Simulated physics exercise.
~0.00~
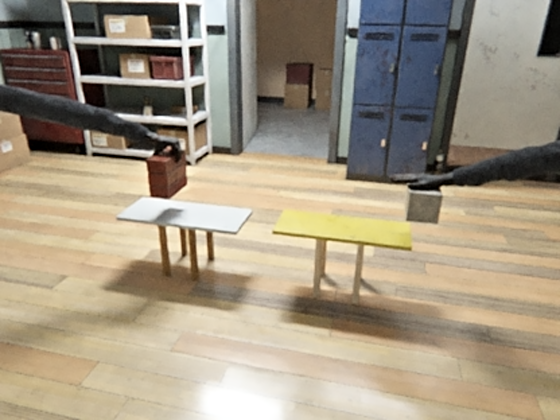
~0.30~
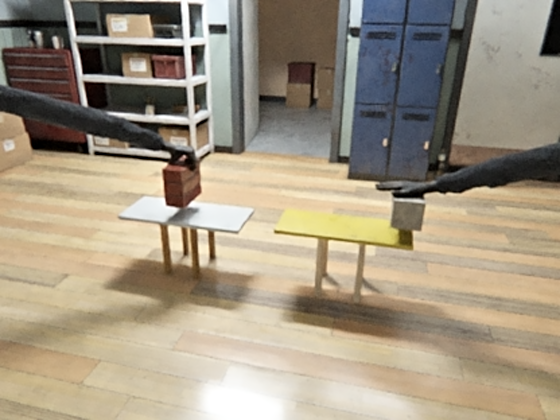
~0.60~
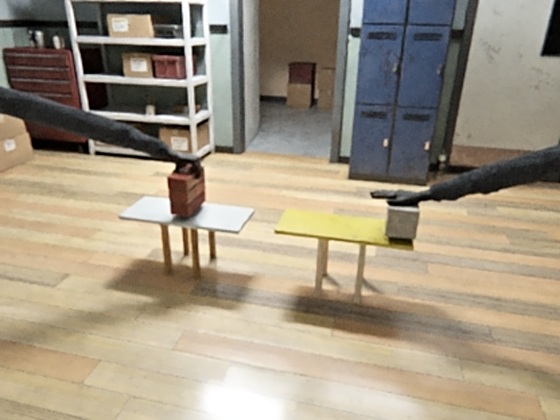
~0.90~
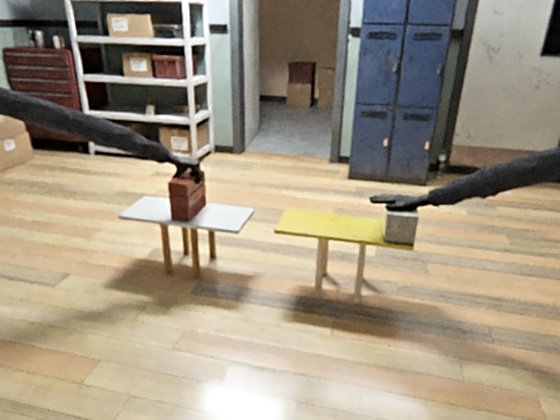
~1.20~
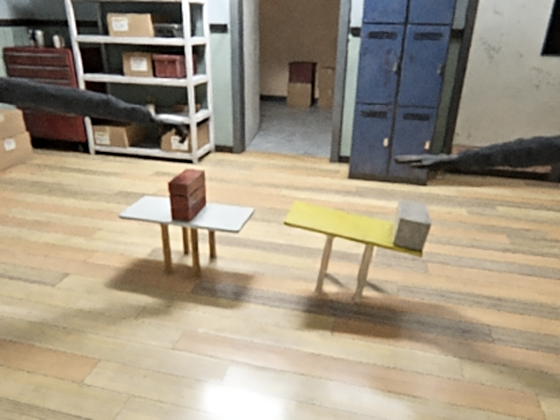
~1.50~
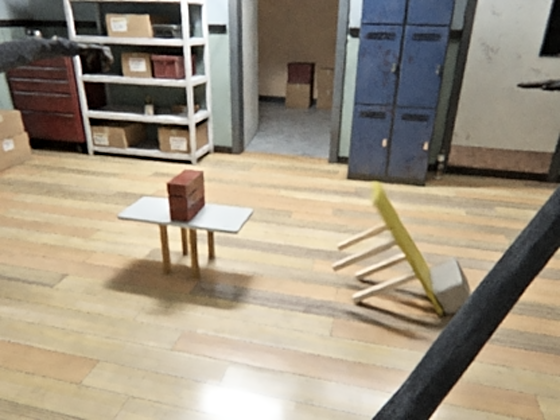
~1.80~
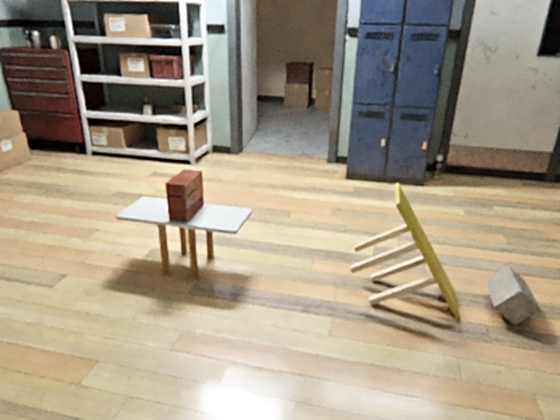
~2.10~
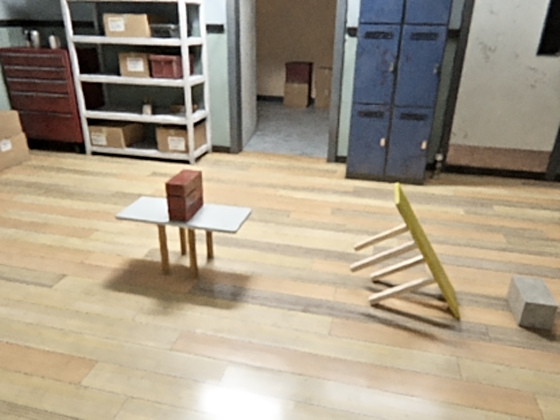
To begin with, two dark-sleeved arms reach in from either side, holding red bricks above a small white table and a grey block near the right end of a yellow one. The left hand lowers the bricks onto the middle of the white top, while the right hand sets the block on the yellow table's right end. Both hands let go and draw back. The yellow table tips to the right, its legs swinging up, and the block tumbles onto the floor. It ends with the yellow table tipped on its side, the block beyond it, and the white table standing steady beneath its bricks.
